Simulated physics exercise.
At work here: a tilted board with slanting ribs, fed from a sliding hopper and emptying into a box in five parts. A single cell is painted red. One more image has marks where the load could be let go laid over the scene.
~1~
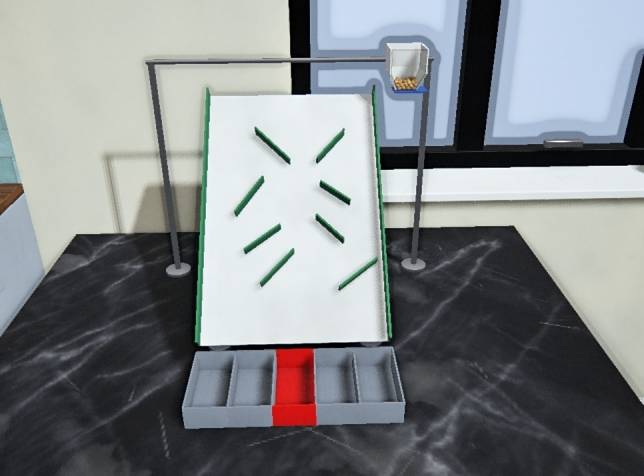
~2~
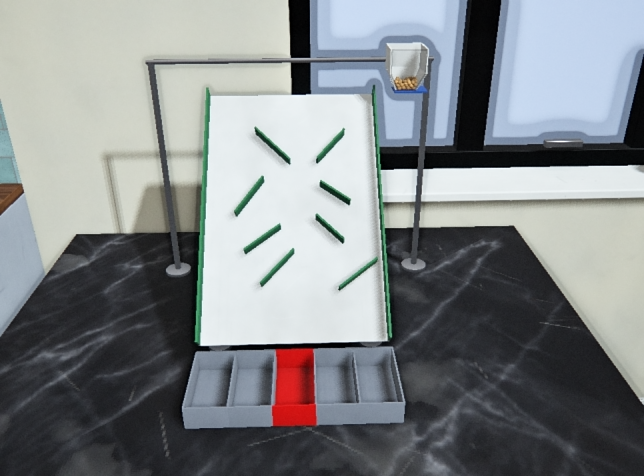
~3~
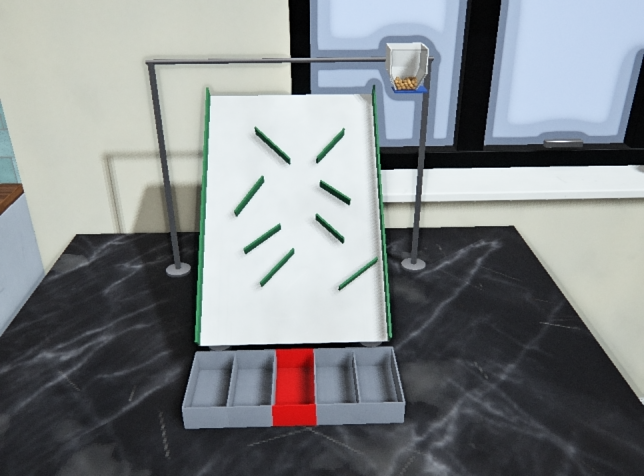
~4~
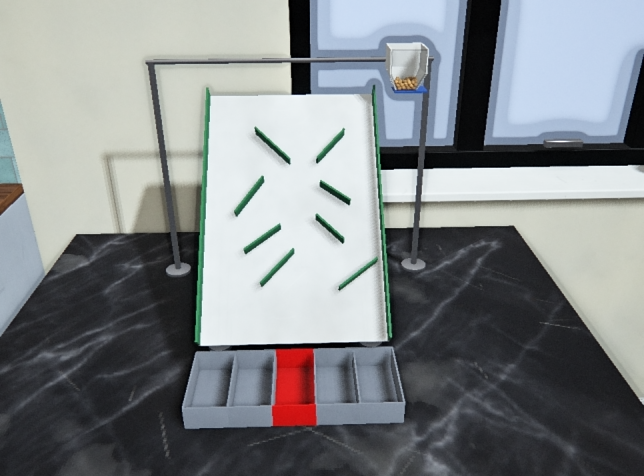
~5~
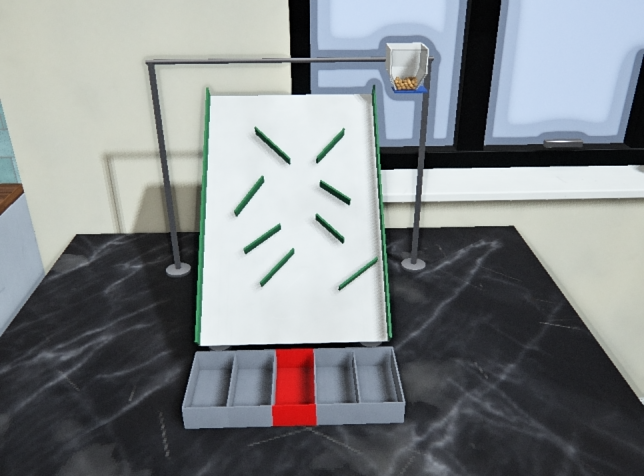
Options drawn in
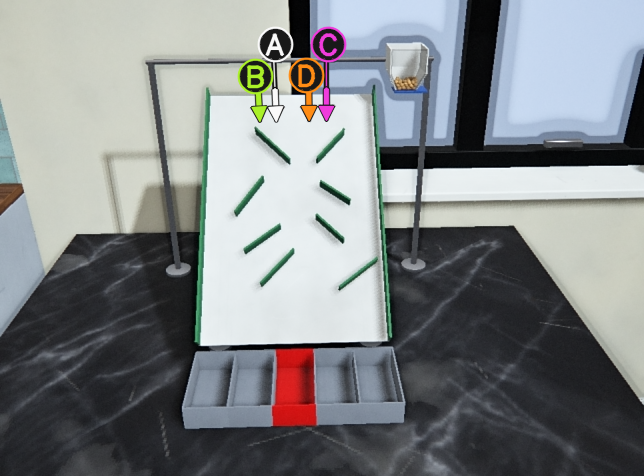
Nothing moved at all: the small hopper of orange-brown beads stayed at the top right of its rail, above a tilted white board with green ribs and a gray box with one red cell.
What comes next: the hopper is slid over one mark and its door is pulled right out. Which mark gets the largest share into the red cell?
The answer is mark A.
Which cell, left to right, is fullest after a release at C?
The first from the left.
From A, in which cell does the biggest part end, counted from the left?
The third from the left.
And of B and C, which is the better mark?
That would be B.
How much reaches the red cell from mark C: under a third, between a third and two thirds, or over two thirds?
It is under a third.
On the marked copy, mark A meets the board at (276, 116); mark B meets the board at (259, 116); mark C meets the board at (326, 115); mark D meets the board at (309, 115).
For mark A, about half in the red cell, about a third in other cells, a small part outside the box.
For mark B, about a third in the red cell, about half in other cells, a small part outside the box.
For mark C, a stray few in the red cell, nearly all in other cells, a stray few outside the box.
For mark D, about a quarter in the red cell, about two thirds in other cells, a small part outside the box.
